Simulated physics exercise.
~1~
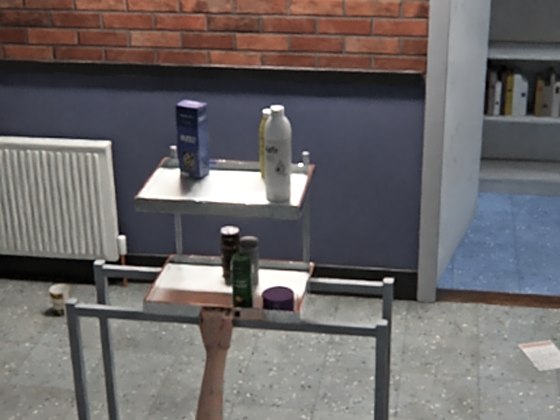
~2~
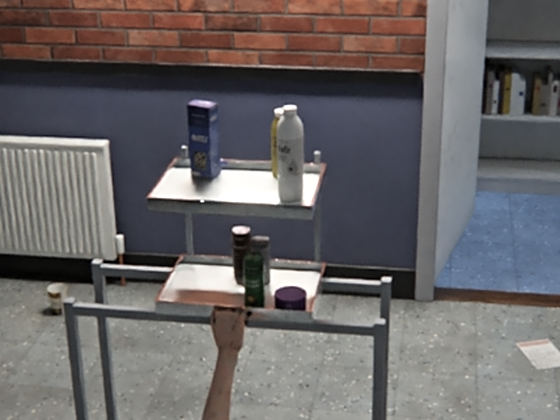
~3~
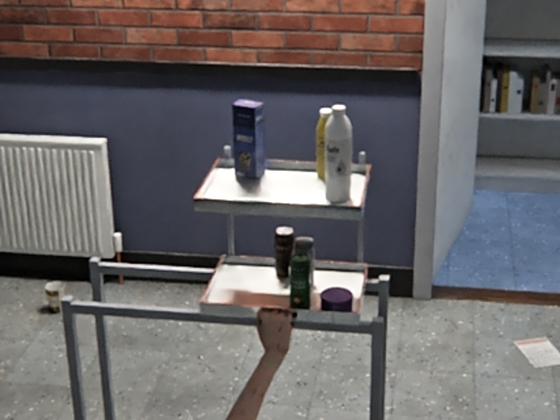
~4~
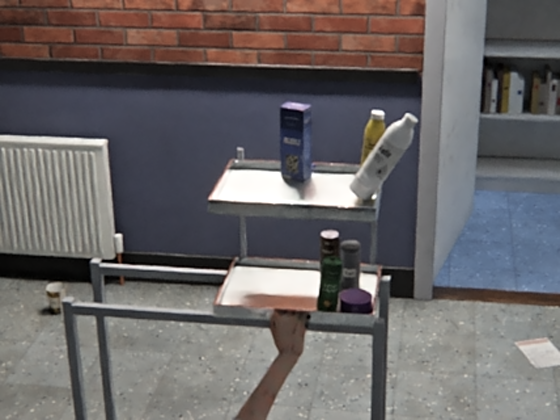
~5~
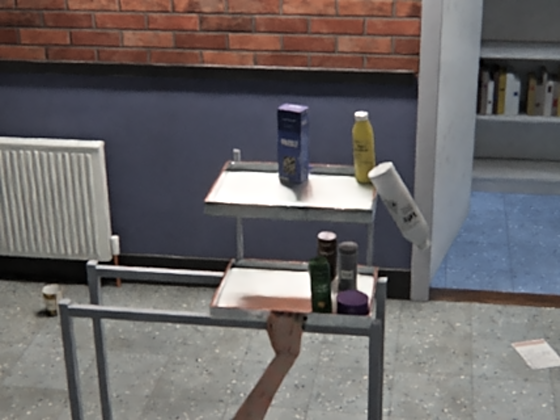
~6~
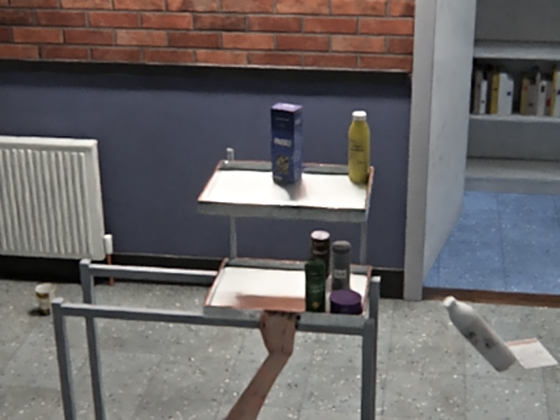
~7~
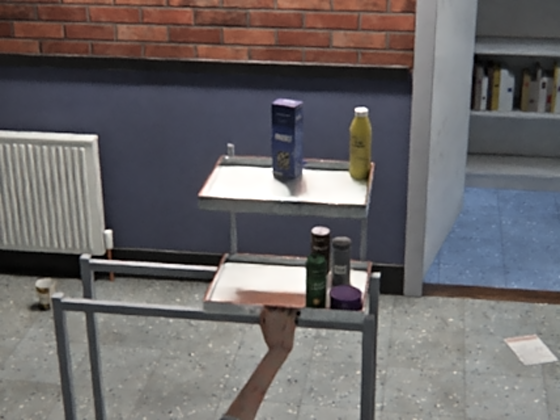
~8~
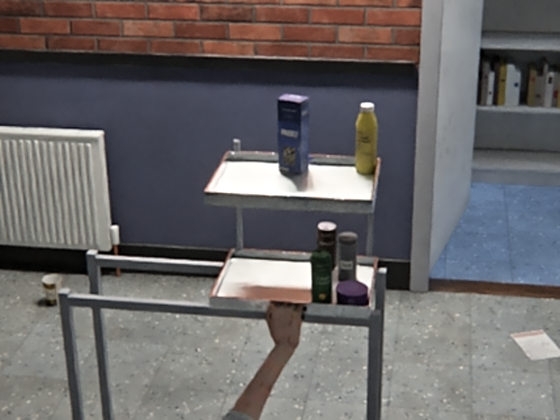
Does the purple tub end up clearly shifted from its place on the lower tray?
No, the purple tub keeps its place near the right end of the lower tray.
